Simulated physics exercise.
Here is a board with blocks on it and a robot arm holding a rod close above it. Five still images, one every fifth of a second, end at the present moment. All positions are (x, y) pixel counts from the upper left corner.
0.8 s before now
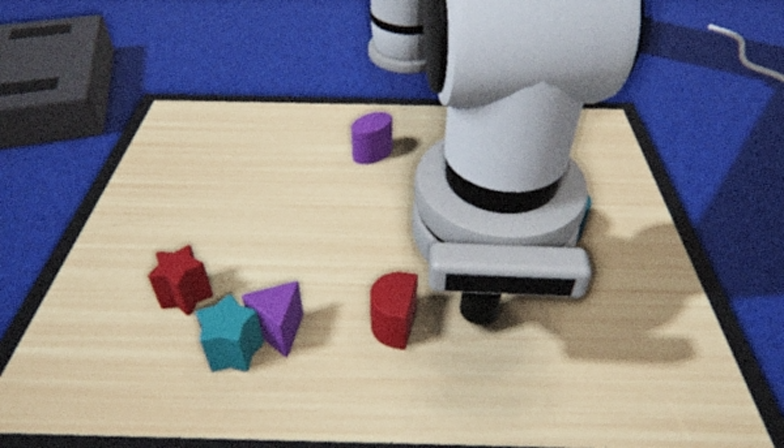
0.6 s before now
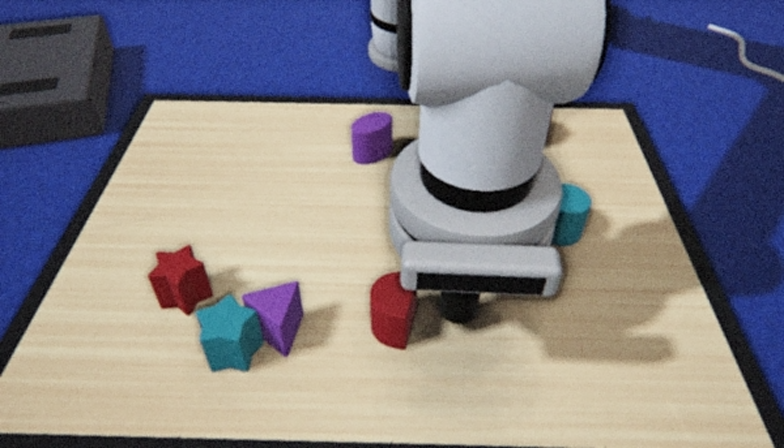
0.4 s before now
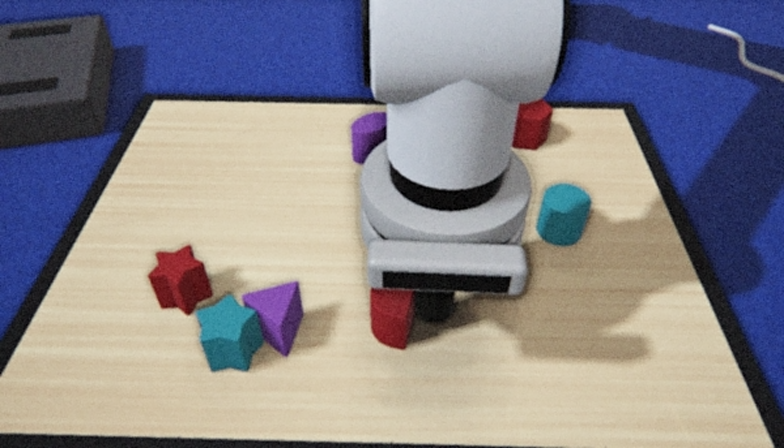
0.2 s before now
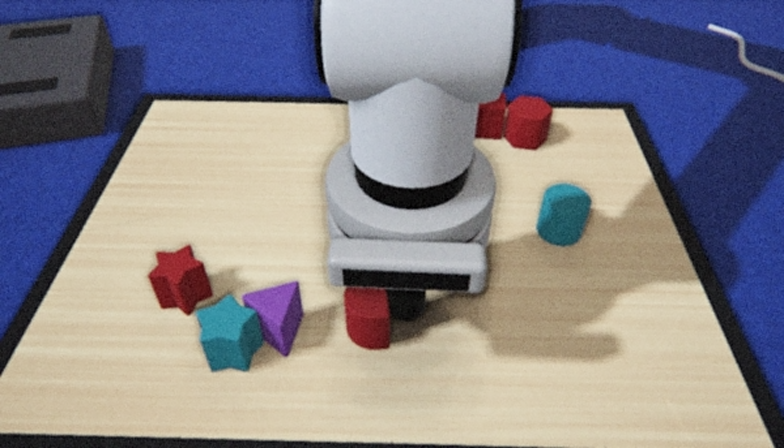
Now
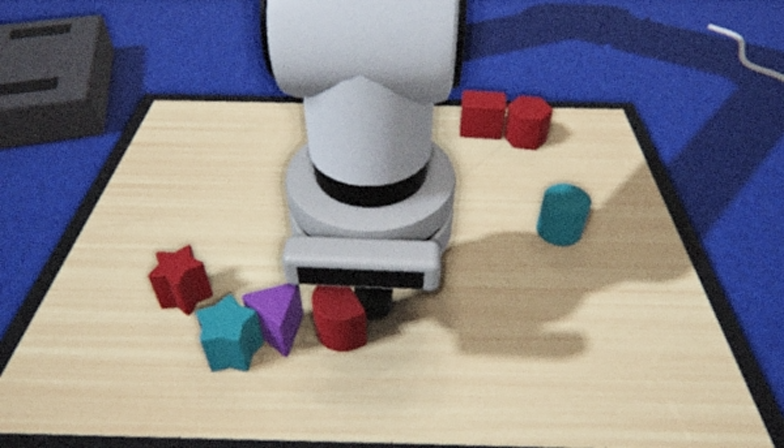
Robot arm moving left across a wooden board, pushing a red half-round block toward a purple triangular piece beside two stars.
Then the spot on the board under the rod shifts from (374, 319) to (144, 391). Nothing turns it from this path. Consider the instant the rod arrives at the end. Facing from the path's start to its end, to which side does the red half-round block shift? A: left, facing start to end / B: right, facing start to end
B
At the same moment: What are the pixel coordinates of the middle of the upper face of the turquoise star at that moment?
The middle of its upper face should be somewhere near (76, 352).
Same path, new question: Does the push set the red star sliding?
Yes - that is the case.
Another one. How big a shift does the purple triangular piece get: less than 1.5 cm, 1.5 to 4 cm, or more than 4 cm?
It will fall in the top band, over 4 cm.
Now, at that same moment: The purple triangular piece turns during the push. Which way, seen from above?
It spins with the clock.
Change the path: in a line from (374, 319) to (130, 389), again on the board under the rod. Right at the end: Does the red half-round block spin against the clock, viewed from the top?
It seems not.
The first path, step by step. One third of the way, rod at (299, 328); turquoise star at (192, 329); purple triangular piece at (219, 291); red half-round block at (254, 309), turned 45° clockwise.
Two thirds of the way, rod at (221, 352); red star at (164, 252), turned 25° clockwise; turquoise star at (132, 345), turned 50° anticlockwise; purple triangular piece at (176, 285), turned 50° clockwise; red half-round block at (183, 316), turned 65° clockwise.
At the end, rod at (137, 378); red star at (164, 248), turned 20° clockwise; turquoise star at (76, 352), turned 35° anticlockwise; purple triangular piece at (169, 282), turned 65° clockwise; red half-round block at (158, 316), turned 95° clockwise.
